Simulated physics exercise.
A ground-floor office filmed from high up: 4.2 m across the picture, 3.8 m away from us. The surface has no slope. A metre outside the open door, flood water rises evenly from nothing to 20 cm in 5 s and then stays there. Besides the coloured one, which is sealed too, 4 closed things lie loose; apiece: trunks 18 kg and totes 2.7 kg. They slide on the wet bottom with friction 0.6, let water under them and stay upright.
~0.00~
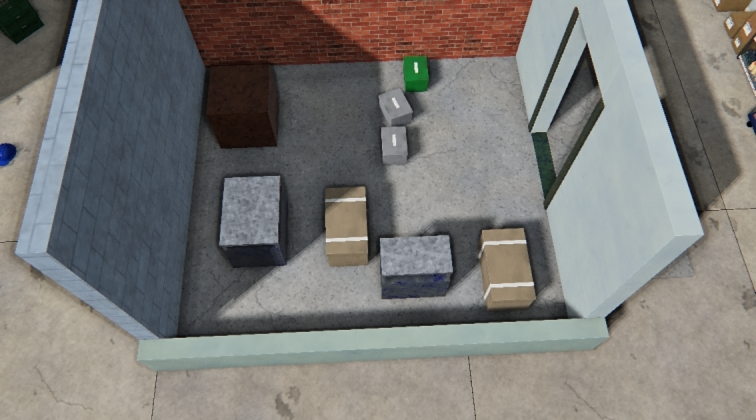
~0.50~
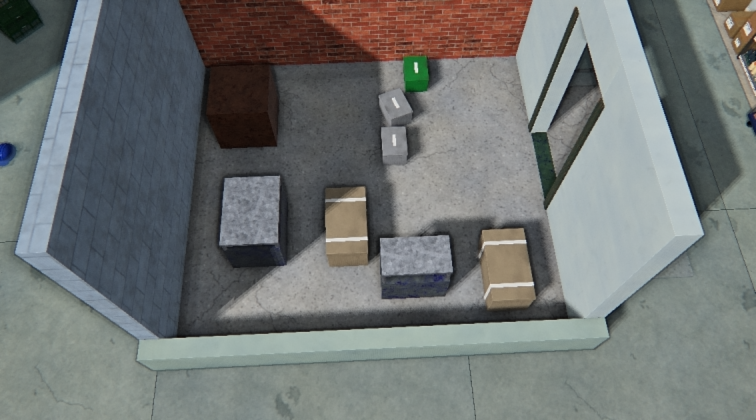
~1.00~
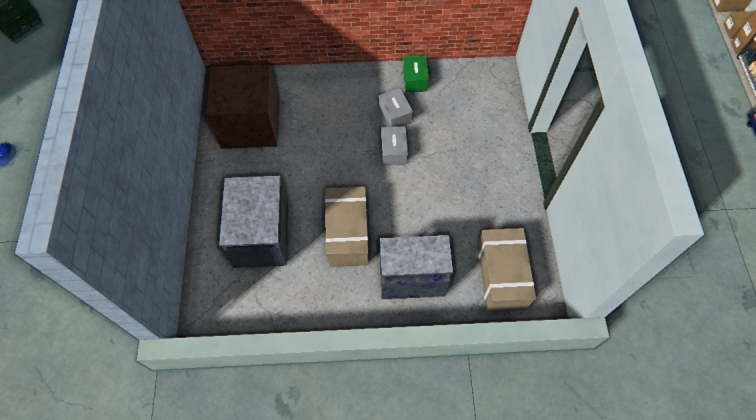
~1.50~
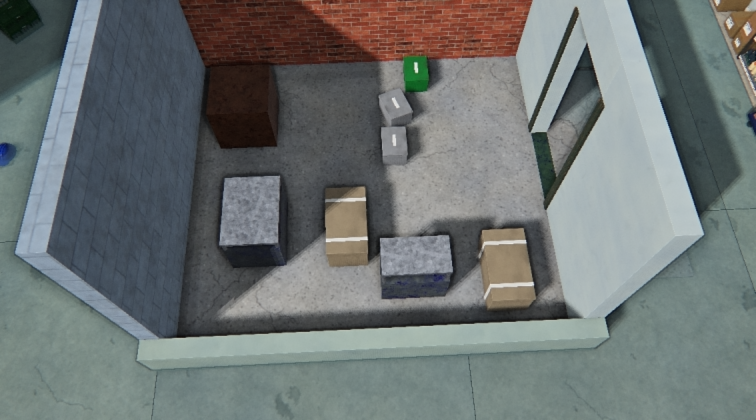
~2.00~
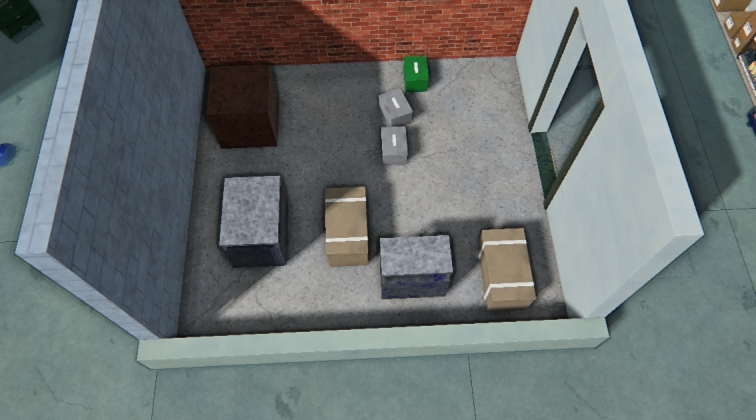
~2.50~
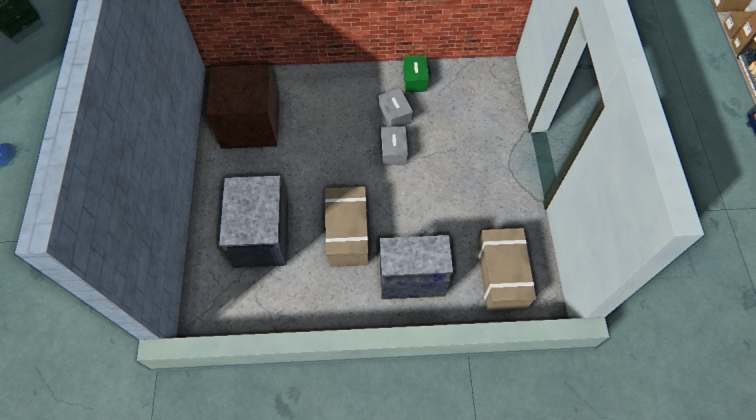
A small patch of water appears at the doorway on the right while the boxes stay still.
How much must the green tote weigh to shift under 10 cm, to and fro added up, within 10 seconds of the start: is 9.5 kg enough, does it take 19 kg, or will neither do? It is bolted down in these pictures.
I expect that the lower weight is enough.
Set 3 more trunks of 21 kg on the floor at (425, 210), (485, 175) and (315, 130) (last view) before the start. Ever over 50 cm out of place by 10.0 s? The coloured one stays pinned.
In turn: Over, over, under.
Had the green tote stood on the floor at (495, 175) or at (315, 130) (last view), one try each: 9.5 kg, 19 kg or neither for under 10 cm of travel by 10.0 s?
In turn: Neither holds; only the larger holds.
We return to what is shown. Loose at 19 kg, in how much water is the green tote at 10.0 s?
Roughly 6 cm.
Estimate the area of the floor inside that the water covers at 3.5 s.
About 1.5 m2.
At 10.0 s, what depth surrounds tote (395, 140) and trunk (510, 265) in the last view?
Roughly 8 and 3 cm.
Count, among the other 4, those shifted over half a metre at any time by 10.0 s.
2 of them.
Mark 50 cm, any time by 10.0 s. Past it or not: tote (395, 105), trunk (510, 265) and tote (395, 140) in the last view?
In that order: More, less, over.
After 3.5 s the green tote would be 0 cm from its start with 9.5 kg and 0 cm from its start with 19 kg; 0 cm of water round it then.
After 4.5 s the green tote would be 0 cm from its start with 9.5 kg and 0 cm from its start with 19 kg; 1 cm of water round it then.
After 7.0 s the green tote would be 0 cm from its start with 9.5 kg and 0 cm from its start with 19 kg; 4 cm of water round it then.
After 10.0 s the green tote would be 0 cm from its start with 9.5 kg and 0 cm from its start with 19 kg; 6 cm of water round it then.
